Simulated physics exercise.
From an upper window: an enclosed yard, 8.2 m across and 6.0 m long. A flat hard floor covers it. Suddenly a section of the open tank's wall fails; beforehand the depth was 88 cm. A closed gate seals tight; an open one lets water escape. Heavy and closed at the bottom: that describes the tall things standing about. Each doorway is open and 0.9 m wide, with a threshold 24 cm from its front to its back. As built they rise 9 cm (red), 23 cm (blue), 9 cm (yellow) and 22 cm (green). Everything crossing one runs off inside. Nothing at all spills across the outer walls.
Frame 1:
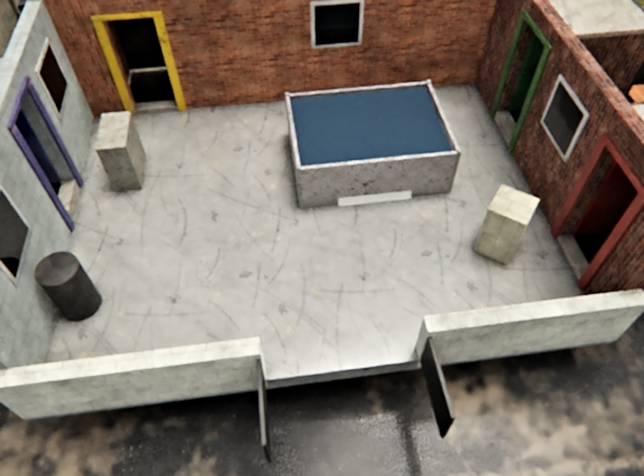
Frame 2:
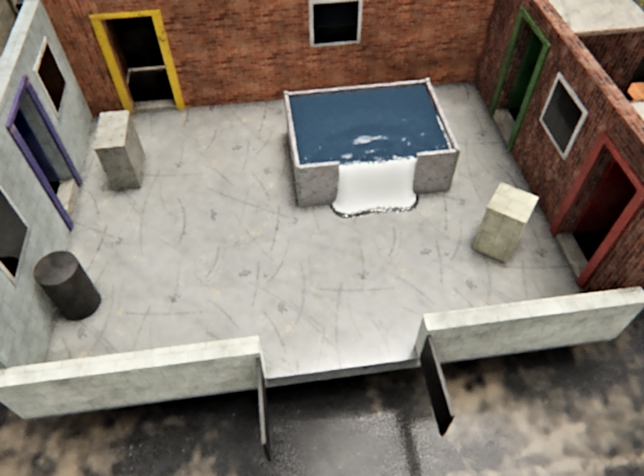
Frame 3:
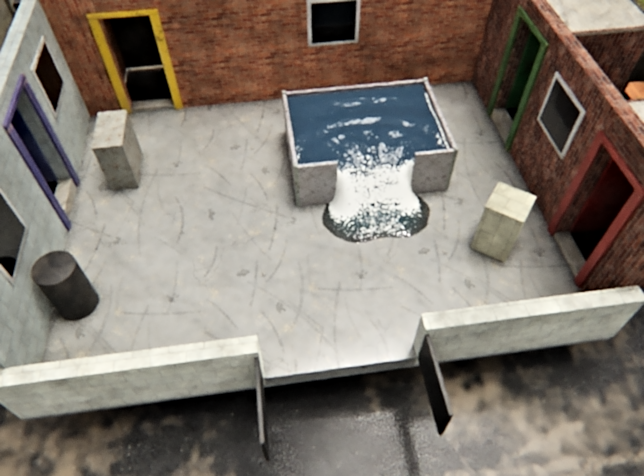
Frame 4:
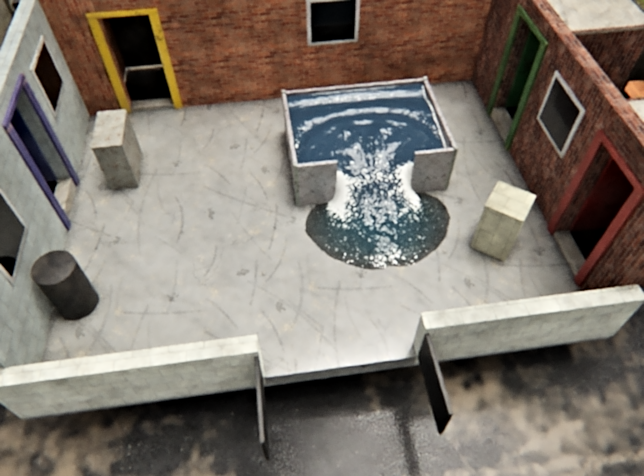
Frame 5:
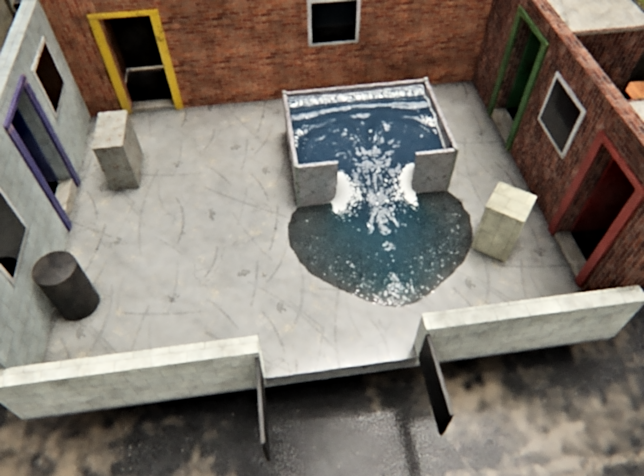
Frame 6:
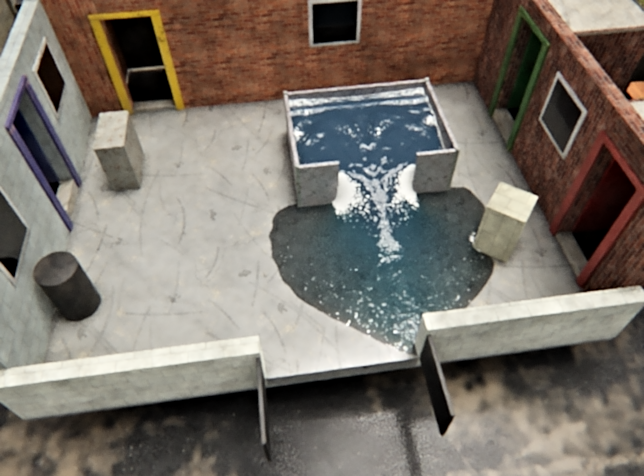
In the video, a raised open tank stands in a walled yard with coloured doorways, then water bursts through its front wall and spreads across the pale floor, reaching the block on the right and the front wall's opening.
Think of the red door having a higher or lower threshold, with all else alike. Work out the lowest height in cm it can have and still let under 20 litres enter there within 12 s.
The lowest such height is roughly 19 cm.
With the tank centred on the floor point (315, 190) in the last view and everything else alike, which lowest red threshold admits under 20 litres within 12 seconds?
Some 12.5 cm.
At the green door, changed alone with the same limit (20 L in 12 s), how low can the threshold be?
The green door needs around 7.0 cm.
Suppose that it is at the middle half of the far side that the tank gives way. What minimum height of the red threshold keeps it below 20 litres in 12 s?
I'd say close to 12.0 cm.
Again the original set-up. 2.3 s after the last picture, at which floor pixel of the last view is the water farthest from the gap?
(39, 393).
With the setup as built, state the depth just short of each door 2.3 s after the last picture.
Centimetres: Red = 20, blue = 0, yellow = 0, green = 0.
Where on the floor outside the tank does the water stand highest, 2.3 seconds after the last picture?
(593, 318).
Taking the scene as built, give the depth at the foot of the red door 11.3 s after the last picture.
It works out to about 7.5 centimetres deep.
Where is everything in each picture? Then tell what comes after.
The first picture shows the open tank at (368, 125) is whole and still, 88 cm deep; the red door at (592, 221) is dry.
In the second picture, water pours out at (376, 182) and has run 0.4 m, to (345, 215); about 13 cm deep outside, 88 cm at the back.
In the third picture, water pours out at (374, 185) and has run 0.9 m, to (352, 238); about 15 cm deep outside, 88 cm at the back.
In the fourth picture, the gap is at (373, 184), the front 1.5 m out at (369, 264); the back of the open tank holds 83 cm.
In the fifth picture, water pours out at (374, 185) and has run 2.2 m, to (387, 302); about 7 cm deep outside, 74 cm at the back.
In the sixth picture, the gap is at (375, 185), the front 3.0 m out at a hidden place; the back of the open tank holds 75 cm; the red door at (591, 218), 3.4 m from the gap, is still 1.3 m from the nearest water.
Then, 0.7 s after the last picture water covers 25 % of the floor, deepest (46 cm) near (443, 338); it has not reached the red door.
Then, 2.3 s after the last picture water covers 40 % of the floor, deepest (36 cm) near (593, 318); 20 cm at the red door, 25 litres in over its 9 cm threshold.
Then, 11.3 s after the last picture water covers 95 % of the floor, deepest (10 cm) near (516, 190); 7 cm at the red door, 167 litres in over its 9 cm threshold.
At the red door as built, the water peaked near 20 cm, 2.3 s after the last picture.
Run again over the same 12 s with other heights there, 33 litres in over 17 cm, 6 litres over 23 cm. The limit of 20 litres is kept from about 19 cm up.
